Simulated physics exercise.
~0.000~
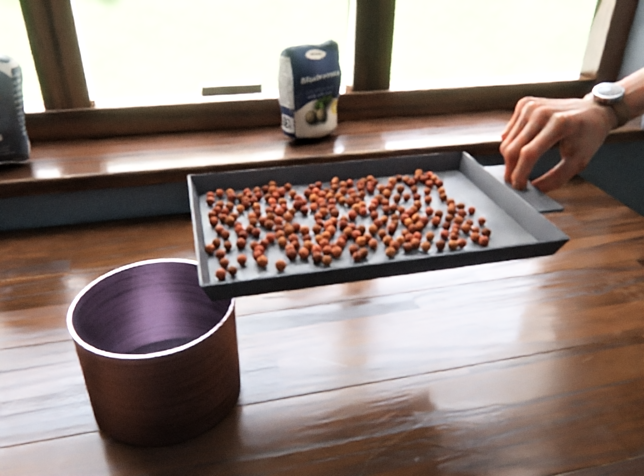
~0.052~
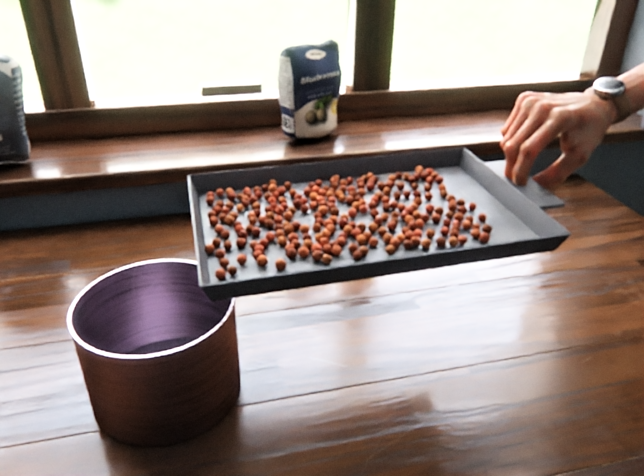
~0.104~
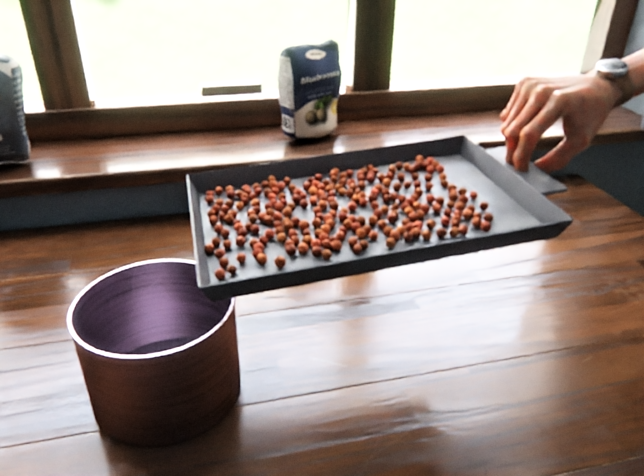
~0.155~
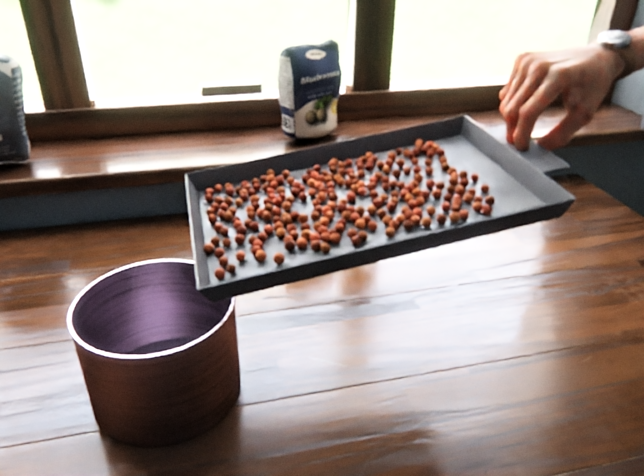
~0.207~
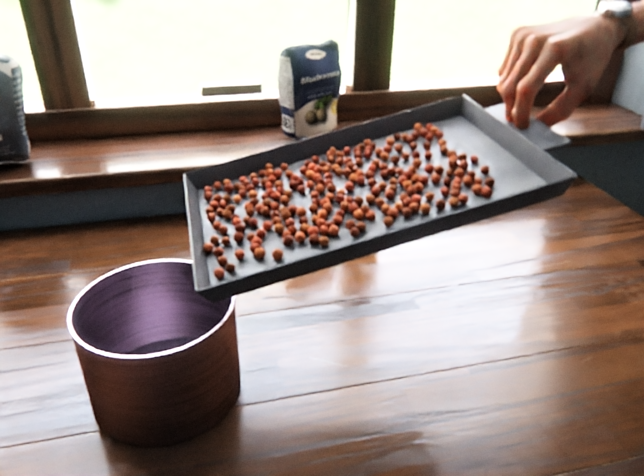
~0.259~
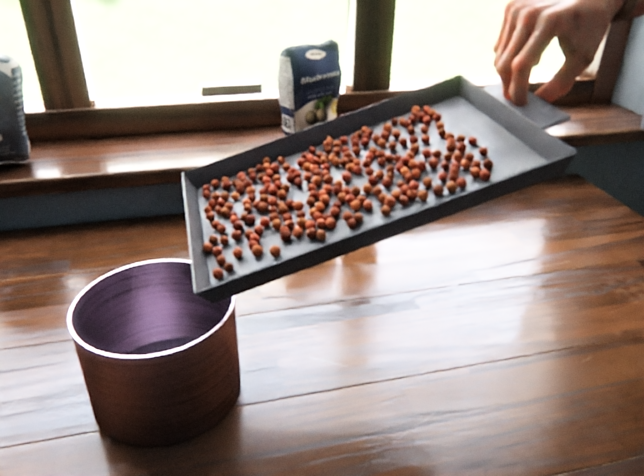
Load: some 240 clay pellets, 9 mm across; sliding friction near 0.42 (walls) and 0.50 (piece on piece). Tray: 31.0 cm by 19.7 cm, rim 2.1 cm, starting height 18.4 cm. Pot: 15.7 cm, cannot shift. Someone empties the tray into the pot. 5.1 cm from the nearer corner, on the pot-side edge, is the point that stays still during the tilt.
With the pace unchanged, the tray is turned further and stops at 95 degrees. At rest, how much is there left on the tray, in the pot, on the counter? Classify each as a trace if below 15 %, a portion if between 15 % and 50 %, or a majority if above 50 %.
Left on the tray: A trace. Pot: A majority. Counter: A portion.
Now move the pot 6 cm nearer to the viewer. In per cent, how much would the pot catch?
75 %.
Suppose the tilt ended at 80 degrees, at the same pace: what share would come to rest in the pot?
65 percent.
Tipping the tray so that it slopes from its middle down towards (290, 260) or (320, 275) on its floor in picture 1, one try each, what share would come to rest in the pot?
Approximately 10 percent, then 0 percent.
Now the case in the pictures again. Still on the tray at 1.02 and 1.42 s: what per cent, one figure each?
In turn: 80, 5.
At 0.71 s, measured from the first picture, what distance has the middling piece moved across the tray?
Displacement on the tray: Roughly 10 cm.
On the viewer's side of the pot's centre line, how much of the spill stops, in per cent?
Roughly 90 percent of the spill.
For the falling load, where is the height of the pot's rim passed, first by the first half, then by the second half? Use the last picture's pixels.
I'd mark about (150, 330) for the first half, then (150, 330) for the second.
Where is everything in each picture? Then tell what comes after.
The first picture shows tray tilt 0 degrees, front corners at (210, 279) and (558, 235); middle of the pieces at (335, 214); pot at (154, 302).
The second picture shows tray tilt 1 degrees, front corners at (210, 279) and (559, 230); middle of the pieces at (335, 212).
The third picture shows tray tilt 4 degrees, front corners at (208, 280) and (561, 217), lowest corner left front; middle of the pieces at (334, 206).
The fourth picture shows tray tilt 8 degrees, front corners at (207, 281) and (563, 196), lowest corner left front; middle of the pieces at (333, 197).
The fifth picture shows tray tilt 12 degrees, front corners at (205, 282) and (564, 174), lowest corner left front; middle of the pieces at (331, 188).
The sixth picture shows tray tilt 16 degrees, front corners at (203, 284) and (563, 151), lowest corner left front; middle of the pieces at (329, 180); pot at (154, 302). Its pace works out near 85 degrees a second.
After 0.71 s, tilt 54 degrees; the tray holds 100 %, the pot 0 %.
After 1.02 s, tilt 79 degrees; the tray holds 80 %, the pot 10 %.
After 1.42 s, tilt 95 degrees; the tray holds 5 %, the pot 55 %.
By 2.1 s all is still; tray 0 %, pot 65 %, counter 35 %.
